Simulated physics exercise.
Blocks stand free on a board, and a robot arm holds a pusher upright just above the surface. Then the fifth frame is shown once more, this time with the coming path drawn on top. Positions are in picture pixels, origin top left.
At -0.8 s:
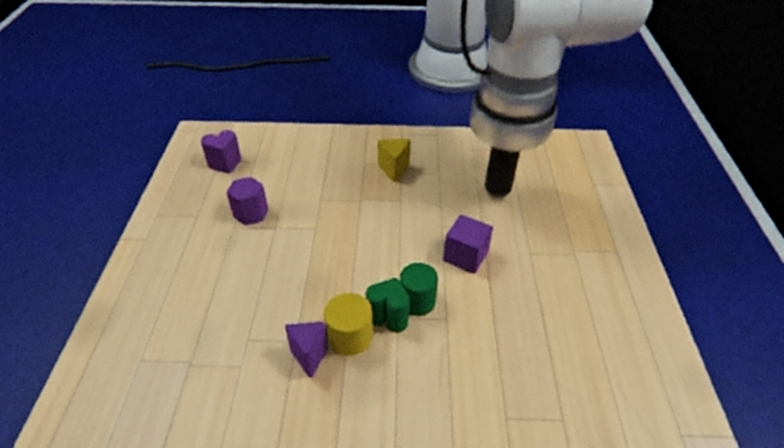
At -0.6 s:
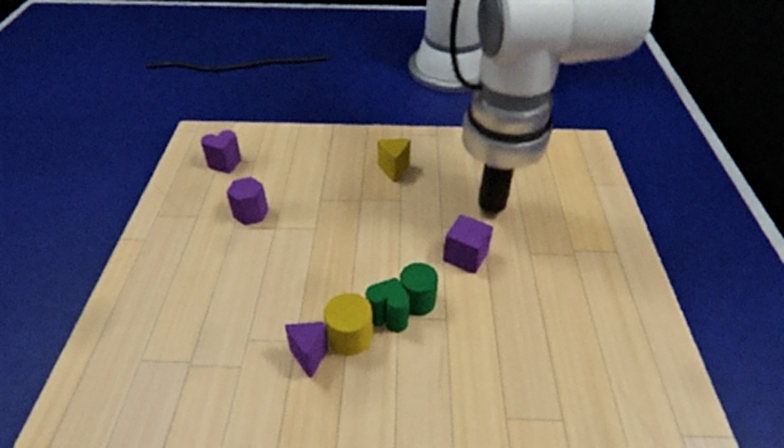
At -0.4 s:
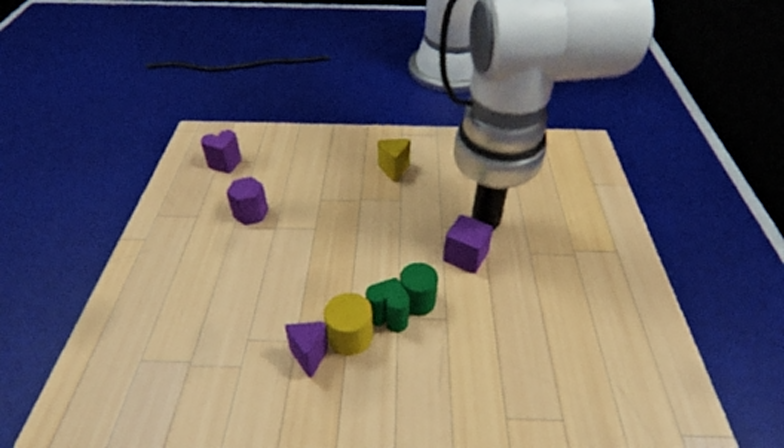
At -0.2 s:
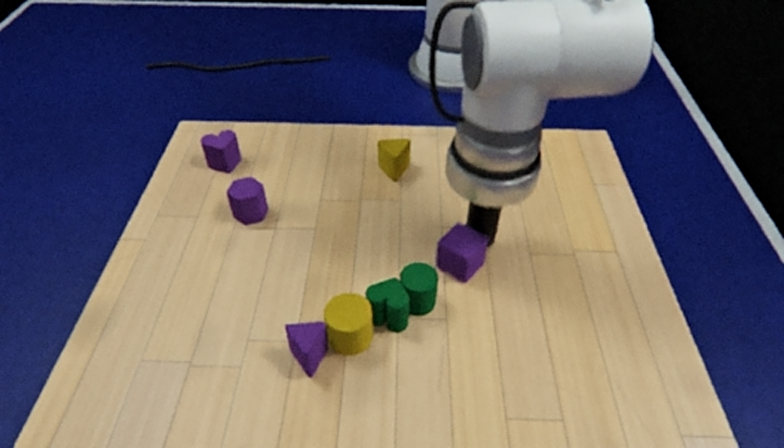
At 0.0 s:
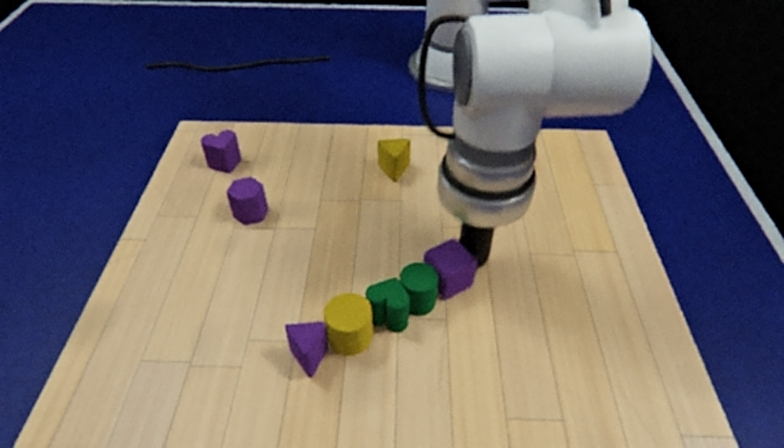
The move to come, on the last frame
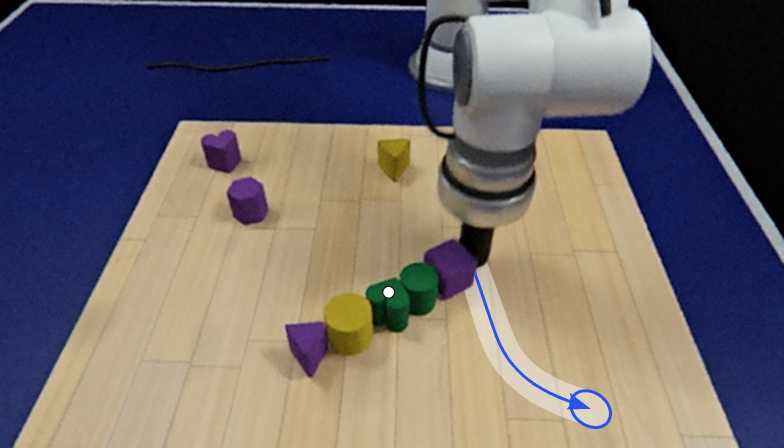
Robot arm lowering its pusher toward a purple cube and nudging it down-left to the end of a diagonal block row.
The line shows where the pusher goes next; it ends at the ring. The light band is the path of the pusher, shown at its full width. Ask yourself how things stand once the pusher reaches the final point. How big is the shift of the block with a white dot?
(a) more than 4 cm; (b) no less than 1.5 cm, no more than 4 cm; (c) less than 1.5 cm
The one that fits is c, less than 1.5 cm.
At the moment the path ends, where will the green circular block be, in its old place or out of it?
It travels a centimetre or more.
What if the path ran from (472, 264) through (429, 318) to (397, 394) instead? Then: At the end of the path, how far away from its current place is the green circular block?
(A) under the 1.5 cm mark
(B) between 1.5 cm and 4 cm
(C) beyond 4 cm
It's C.
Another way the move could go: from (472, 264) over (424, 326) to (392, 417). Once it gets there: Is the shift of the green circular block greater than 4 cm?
Yes - that is the case.
Path on the board, from (472, 264) through (489, 315) and (519, 372) to (590, 409); the dot is on the green heart.
On the path given first. One third of the way, pusher (491, 309); purple three-sided block (299, 337); yellow circular block (340, 313); green heart (378, 293); green circular block (413, 285); purple four-sided block (452, 278), turned 25° clockwise.
Two thirds of the way, pusher (523, 367); purple three-sided block (299, 337); yellow circular block (340, 313); green heart (378, 293); green circular block (413, 285); purple four-sided block (452, 278), turned 25° clockwise.
At the end, pusher (594, 403); purple three-sided block (299, 337); yellow circular block (340, 313); green heart (378, 293); green circular block (413, 285); purple four-sided block (452, 278), turned 25° clockwise.
